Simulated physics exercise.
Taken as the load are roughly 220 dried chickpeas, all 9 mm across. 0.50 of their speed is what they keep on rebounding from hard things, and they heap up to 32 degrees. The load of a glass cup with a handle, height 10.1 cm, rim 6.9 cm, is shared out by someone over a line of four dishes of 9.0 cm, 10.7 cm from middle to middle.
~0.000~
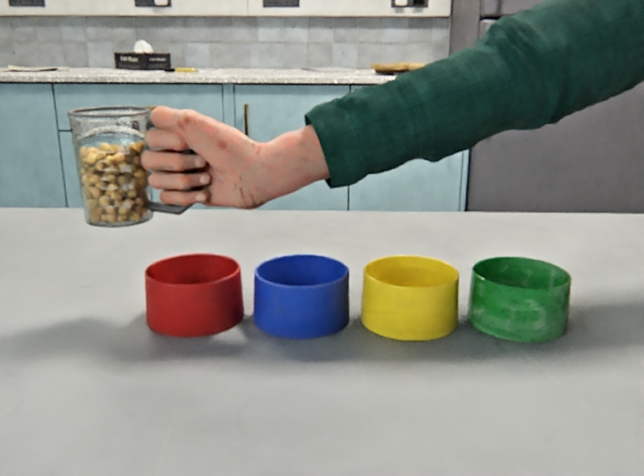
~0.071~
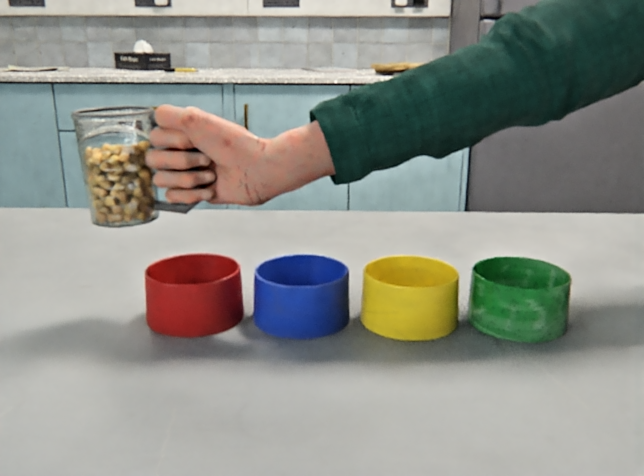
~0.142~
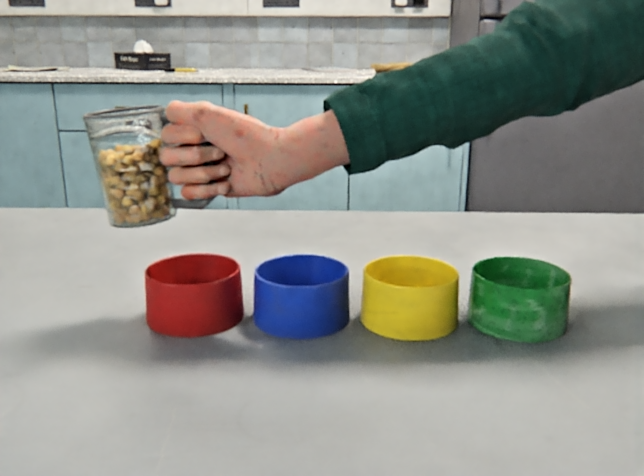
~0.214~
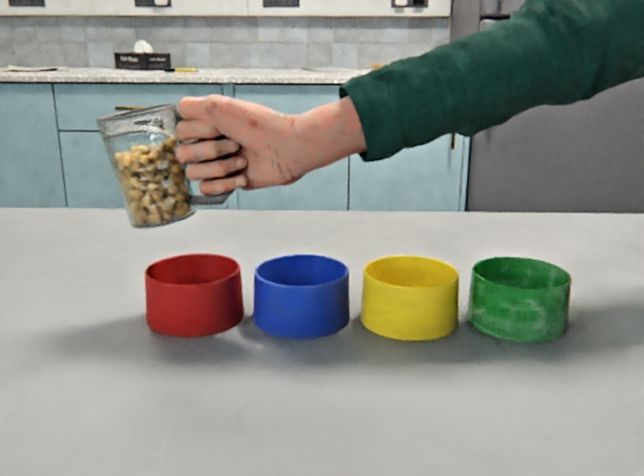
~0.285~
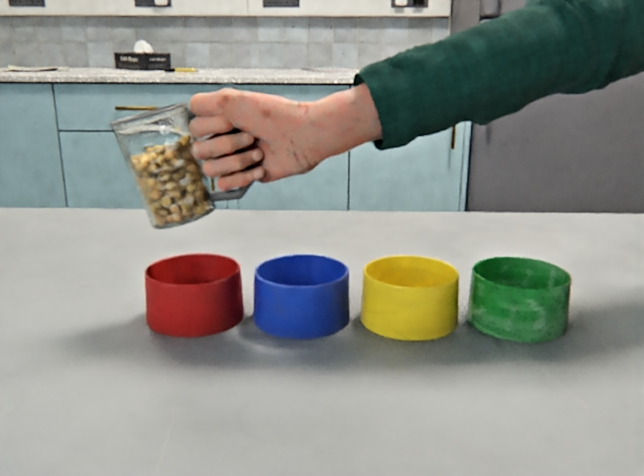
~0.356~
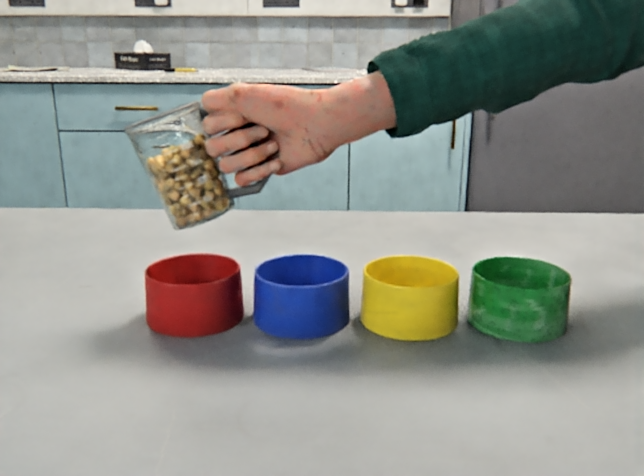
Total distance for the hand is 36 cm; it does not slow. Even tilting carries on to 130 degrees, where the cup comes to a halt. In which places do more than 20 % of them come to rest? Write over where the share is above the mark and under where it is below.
Red dish: Under; blue dish: Under; green dish: Under; yellow dish: Over; counter: Under.
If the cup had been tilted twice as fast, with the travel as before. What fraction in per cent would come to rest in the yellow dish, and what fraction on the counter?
Then yellow 0 and counter 10.
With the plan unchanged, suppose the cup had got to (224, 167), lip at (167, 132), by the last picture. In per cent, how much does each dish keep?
The red dish keeps 0, the blue one 0, the green one 0 and the yellow one 100.
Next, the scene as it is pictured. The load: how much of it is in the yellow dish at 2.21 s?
It works out to some 100 per cent.
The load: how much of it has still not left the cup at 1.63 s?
About 95 %.
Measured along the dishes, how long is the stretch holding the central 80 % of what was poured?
Roughly 5 cm.
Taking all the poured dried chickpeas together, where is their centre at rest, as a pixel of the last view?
Near (412, 297).
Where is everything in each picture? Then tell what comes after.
Cup at (115, 166), tilt 0 degrees, lip at (73, 111), moved 0.0 cm; middle of the pieces at (116, 184); red dish at (193, 269); blue dish at (302, 270); yellow dish at (411, 271); green dish at (521, 273), in the first frame.
Cup at (120, 166), tilt 1 degrees, lip at (77, 112), moved 0.5 cm; middle of the pieces at (121, 184), in the second frame.
Cup at (134, 166), tilt 5 degrees, lip at (88, 115), moved 1.8 cm; middle of the pieces at (137, 184), in the third frame.
Cup at (151, 166), tilt 10 degrees, lip at (101, 119), moved 3.4 cm; middle of the pieces at (155, 184), in the fourth frame.
Cup at (167, 167), tilt 15 degrees, lip at (114, 123), moved 4.9 cm; middle of the pieces at (173, 184), in the fifth frame.
Cup at (184, 167), tilt 20 degrees, lip at (128, 128), moved 6.5 cm; middle of the pieces at (190, 183); red dish at (193, 269); blue dish at (302, 270); yellow dish at (411, 271); green dish at (521, 273). Its pace works out near 65 degrees a second; the hand travels 22 cm a second, in the sixth frame.
Then, at 1.12 s, tilt 71 degrees; cup holds 100 %.
Then, at 1.63 s, tilt 105 degrees; cup holds 95 %.
After 2.21 s, tilt 130 degrees; cup holds 0 %, yellow 100 %.
In the end, at 2.6 s, red 0 %, blue 0 %, green 0 %, yellow 100 %, counter 0 %.
